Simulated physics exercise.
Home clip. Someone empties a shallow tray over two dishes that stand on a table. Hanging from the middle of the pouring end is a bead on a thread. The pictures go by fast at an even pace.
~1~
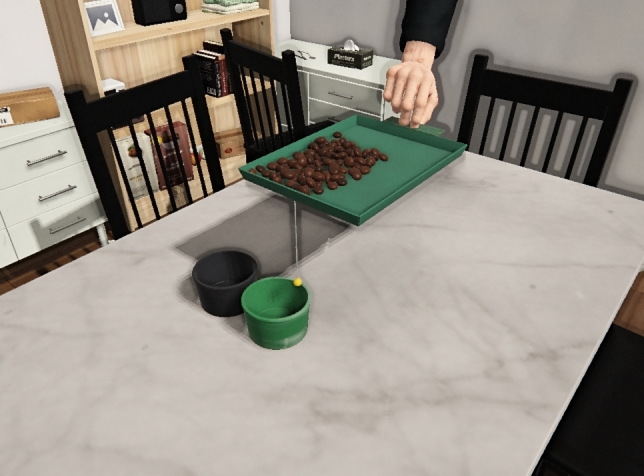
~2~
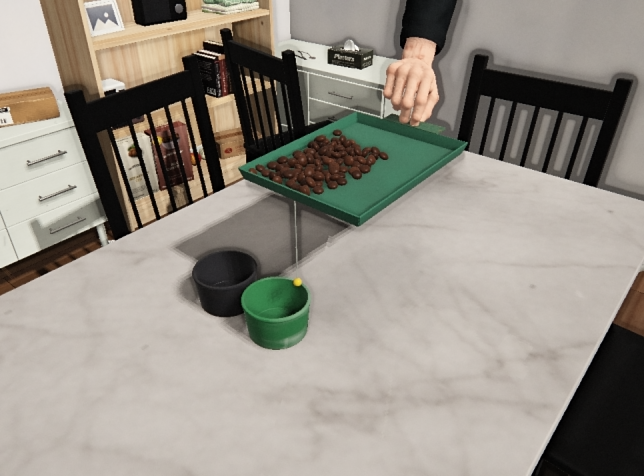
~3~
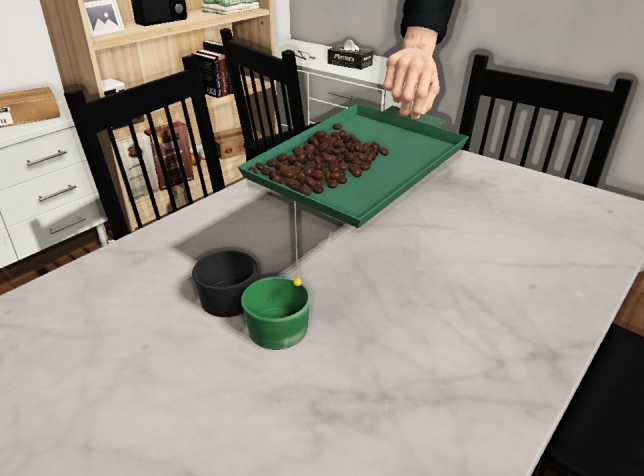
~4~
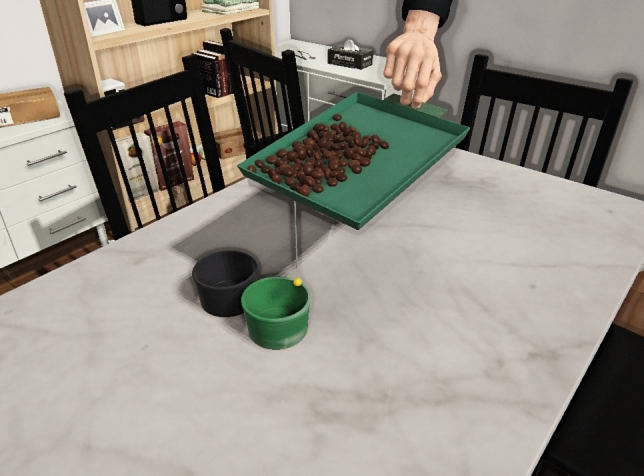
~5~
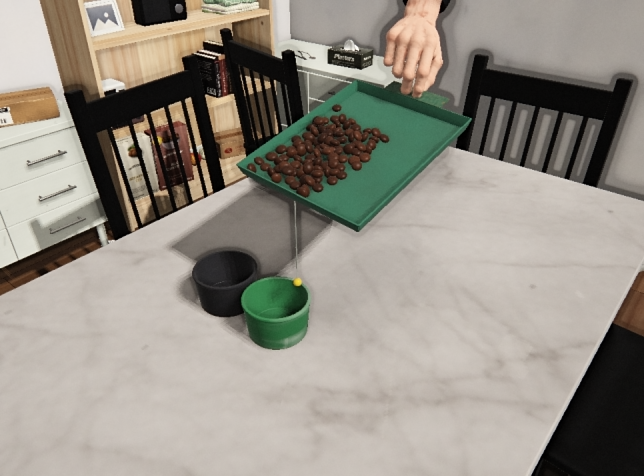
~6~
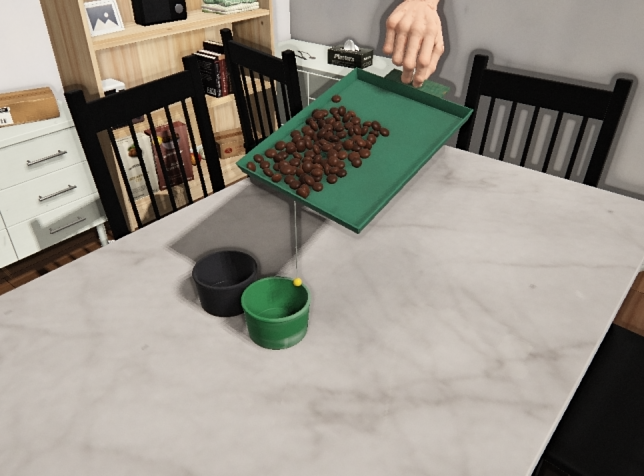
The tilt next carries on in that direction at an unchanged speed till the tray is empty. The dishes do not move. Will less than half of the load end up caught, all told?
Yes, only the minority of it is caught.
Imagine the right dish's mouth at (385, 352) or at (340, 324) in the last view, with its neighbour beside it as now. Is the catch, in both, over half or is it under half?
Beyond half, then beyond half.
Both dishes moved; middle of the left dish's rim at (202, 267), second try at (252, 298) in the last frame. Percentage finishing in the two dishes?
You'd get 0 in a hundred first and 60 in a hundred after that.
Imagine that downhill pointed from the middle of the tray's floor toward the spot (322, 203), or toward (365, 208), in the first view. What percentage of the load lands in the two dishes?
Lab note: Try 1 = 20 %, try 2 = 0 %.
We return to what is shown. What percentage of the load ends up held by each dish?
Around 0 in a hundred in the left dish and around 0 in a hundred in the right dish.
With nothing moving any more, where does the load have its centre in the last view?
Close to (326, 374), more or less.
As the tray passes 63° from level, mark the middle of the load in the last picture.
Somewhere about pixel (323, 201).
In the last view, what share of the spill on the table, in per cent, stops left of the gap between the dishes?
That's about 10 per cent of the spill.
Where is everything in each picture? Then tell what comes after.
In the first frame, corners of the pouring end at (243, 168) and (359, 214), level; middle of the load at (325, 160), flat chocolate drops; left dish at (203, 296); right dish at (254, 327); bead on its thread at (297, 282).
In the second frame, corners of the pouring end at (243, 167) and (359, 214), level; middle of the load at (325, 159).
In the third frame, corners of the pouring end at (243, 166) and (358, 216), tipped barely, lowest at the right corner; middle of the load at (325, 156).
In the fourth frame, corners of the pouring end at (242, 165) and (358, 219), tipped a little, lowest at the right corner; middle of the load at (325, 152).
In the fifth frame, corners of the pouring end at (242, 164) and (358, 221), tipped a little, lowest at the right corner; middle of the load at (324, 147).
In the sixth frame, corners of the pouring end at (241, 162) and (358, 224), tipped clearly, lowest at the right corner; middle of the load at (324, 143); left dish at (203, 296); right dish at (254, 327).
Soon, tray tipped steeply; most on the tray; a stray few outside both; a small part in the air.
A while on, tray tipped past a quarter turn; a stray few in the right dish; most outside both; a small part in the air.
Towards the end, tray tipped past a quarter turn; a stray few in the right dish; nearly all outside both.
Finally, tray tipped past a quarter turn; a stray few in the right dish; none in the left dish; nearly all outside both.
